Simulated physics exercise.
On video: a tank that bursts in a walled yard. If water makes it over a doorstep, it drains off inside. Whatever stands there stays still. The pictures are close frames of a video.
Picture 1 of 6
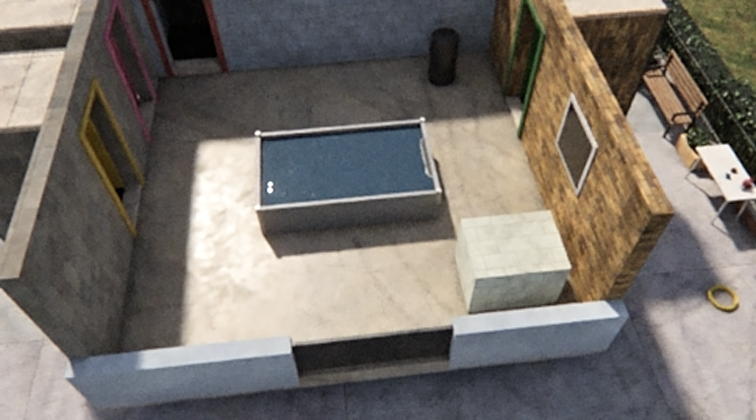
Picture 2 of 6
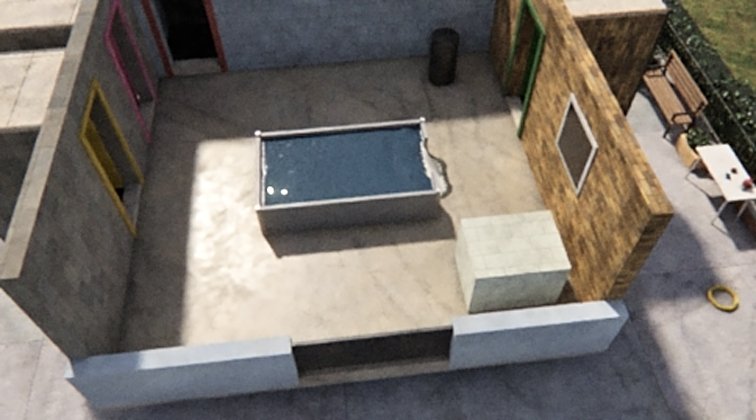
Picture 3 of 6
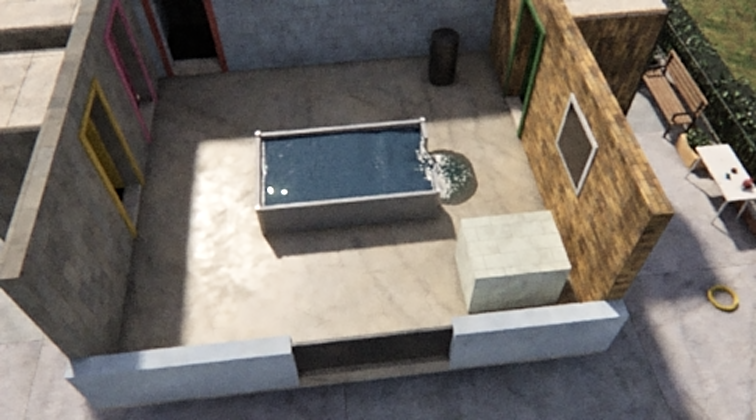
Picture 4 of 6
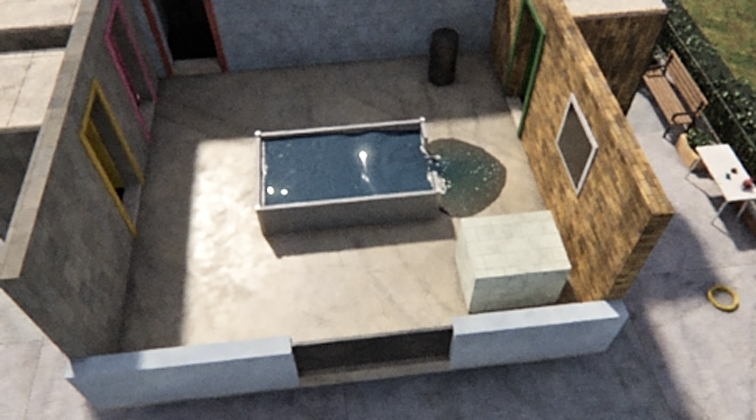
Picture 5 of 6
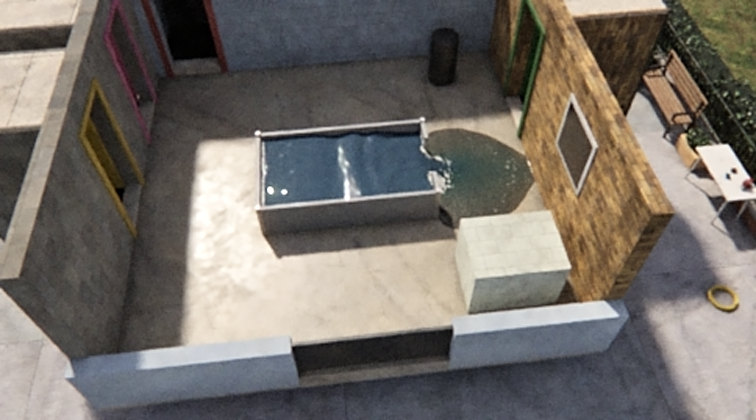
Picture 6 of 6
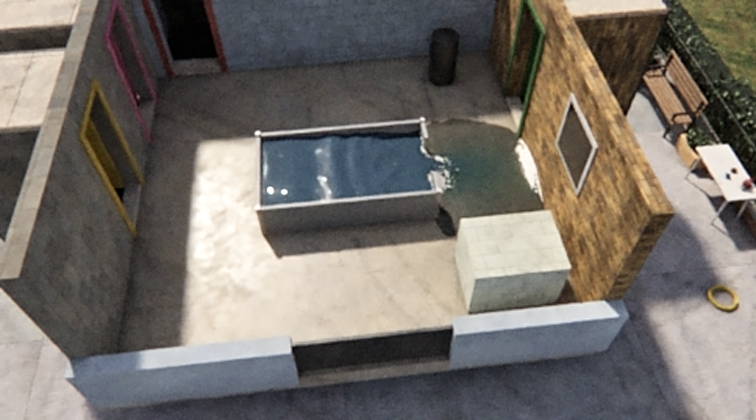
A rectangular water tank in a walled yard bursting at its right end, water pouring out and spreading across the floor rightward.
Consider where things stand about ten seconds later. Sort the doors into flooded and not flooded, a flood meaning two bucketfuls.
Sorted: Pink door - not flooded; yellow door - not flooded; red door - not flooded; green door - flooded.
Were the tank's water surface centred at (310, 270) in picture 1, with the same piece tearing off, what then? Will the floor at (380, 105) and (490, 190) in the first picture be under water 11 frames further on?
Points in order: Bare; inundated.
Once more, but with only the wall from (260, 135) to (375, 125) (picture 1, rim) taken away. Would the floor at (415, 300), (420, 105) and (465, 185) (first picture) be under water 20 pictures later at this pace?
Sequence: Spared / wetted / spared.
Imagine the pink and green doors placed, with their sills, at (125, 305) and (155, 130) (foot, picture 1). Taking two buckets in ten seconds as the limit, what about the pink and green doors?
The pink comes up short, and the green comes up short too.
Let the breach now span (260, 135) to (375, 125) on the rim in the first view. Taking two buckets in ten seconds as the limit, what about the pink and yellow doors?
Verdict - pink door breaks the limit, yellow door is safe.
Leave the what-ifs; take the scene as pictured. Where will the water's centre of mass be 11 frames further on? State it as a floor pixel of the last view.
I'd put my finger on (399, 184).
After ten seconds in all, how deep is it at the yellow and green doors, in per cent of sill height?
Around 60 in a hundred for the first and 120 in a hundred for the second.
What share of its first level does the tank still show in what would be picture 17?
My reading is 68 %.
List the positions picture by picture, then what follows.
The first picture shows still water in the water tank at (345, 165).
In the second picture, the front is at a hidden place, out from the gap at (427, 172).
In the third picture, the front is at (465, 162), out from the gap at (427, 173).
In the fourth picture, water pours out at (427, 172) and has run to (499, 167).
In the fifth picture, the front is at (526, 161), out from the gap at (427, 173).
In the sixth picture, water pours out at (427, 172) and has run to a hidden place.
A moment on, water covers 15 % of the floor; the pink door not reached, the yellow door not reached, the red door not reached, the green door under two buckets in.
Next, water covers 20 % of the floor; the pink door not reached, the yellow door not reached, the red door not reached, the green door over two buckets in.
Then, water covers 35 % of the floor; the pink door not reached, the yellow door not reached, the red door not reached, the green door over two buckets in.
Later, water covers 75 % of the floor; the pink door not reached, the yellow door not reached, the red door not reached, the green door over two buckets in.
In the end, water covers 95 % of the floor; the pink door wet at the sill, nothing in, the yellow door wet at the sill, nothing in, the red door wet at the sill, nothing in, the green door far over two buckets in.
